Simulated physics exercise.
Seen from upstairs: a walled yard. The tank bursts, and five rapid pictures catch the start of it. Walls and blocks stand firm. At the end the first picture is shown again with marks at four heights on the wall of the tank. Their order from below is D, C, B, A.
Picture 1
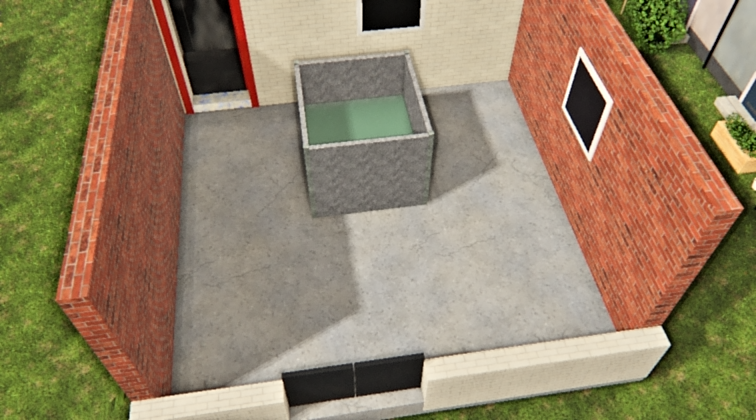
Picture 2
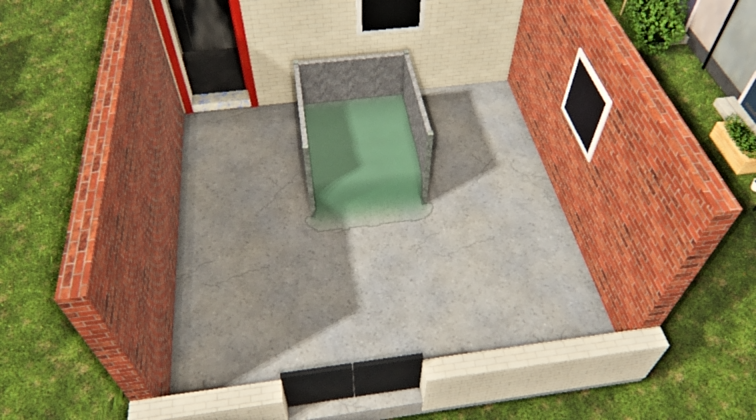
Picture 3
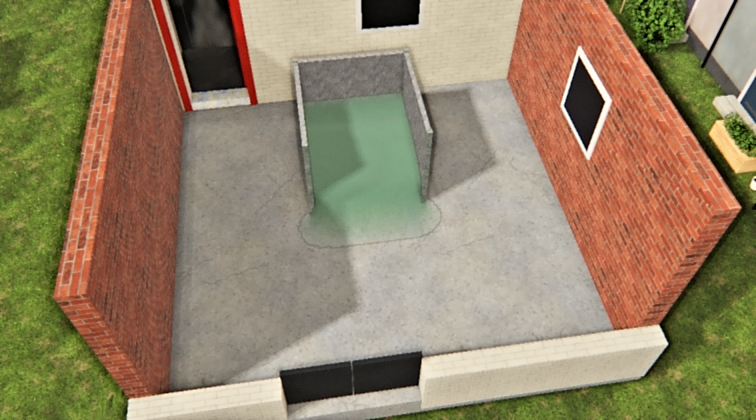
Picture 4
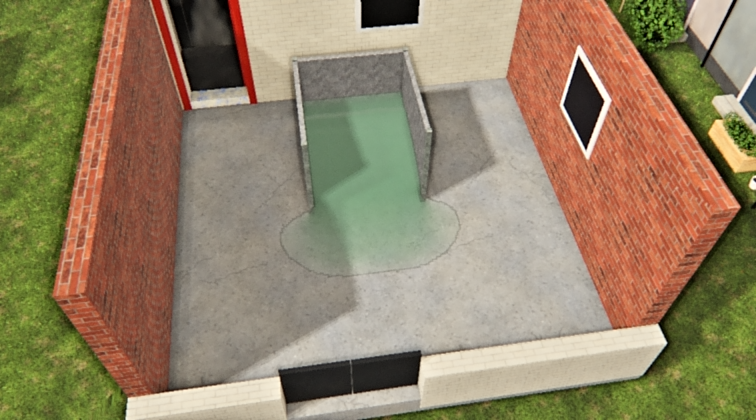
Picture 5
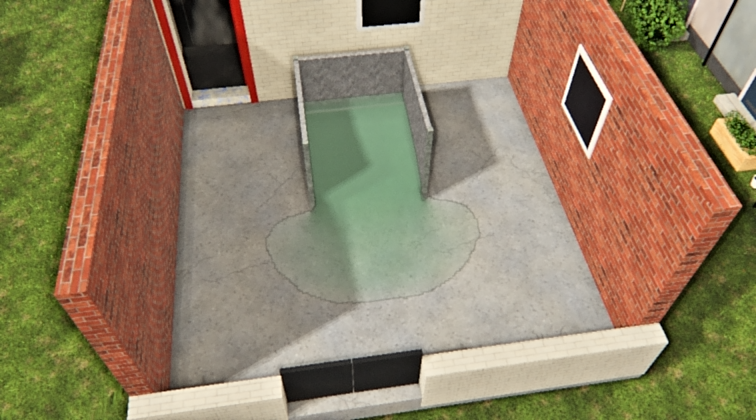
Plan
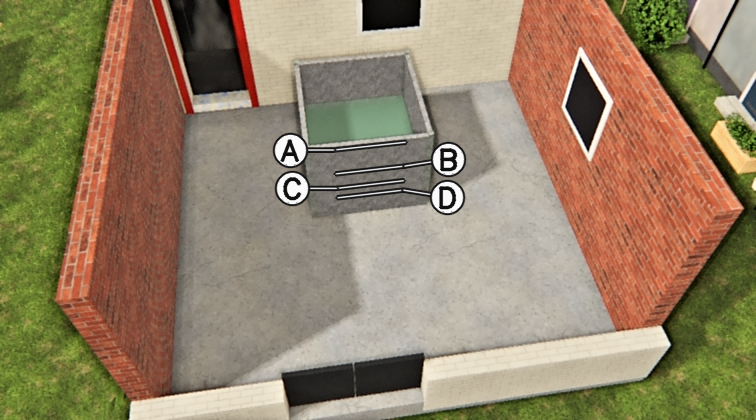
A brick-walled yard held a grey tank of greenish water, seen from above; then the tank's front side disappeared, and the water poured out and spread across the paving in a widening, rounded pool.
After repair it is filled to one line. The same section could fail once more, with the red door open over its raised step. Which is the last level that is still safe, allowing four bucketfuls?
Take B.
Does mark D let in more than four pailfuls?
No, not at all.
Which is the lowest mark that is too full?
Here it is mark A.
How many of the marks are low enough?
Three of the four.
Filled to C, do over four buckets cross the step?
No.
On the marked copy, A at (370, 146); B at (370, 169); C at (370, 184); D at (370, 193); from the bottom up D, C, B, A.
With A, about 11 bucketfuls get in.
With B, a splash gets over, under a bucket.
With C, nothing gets over.
With D, nothing gets over.
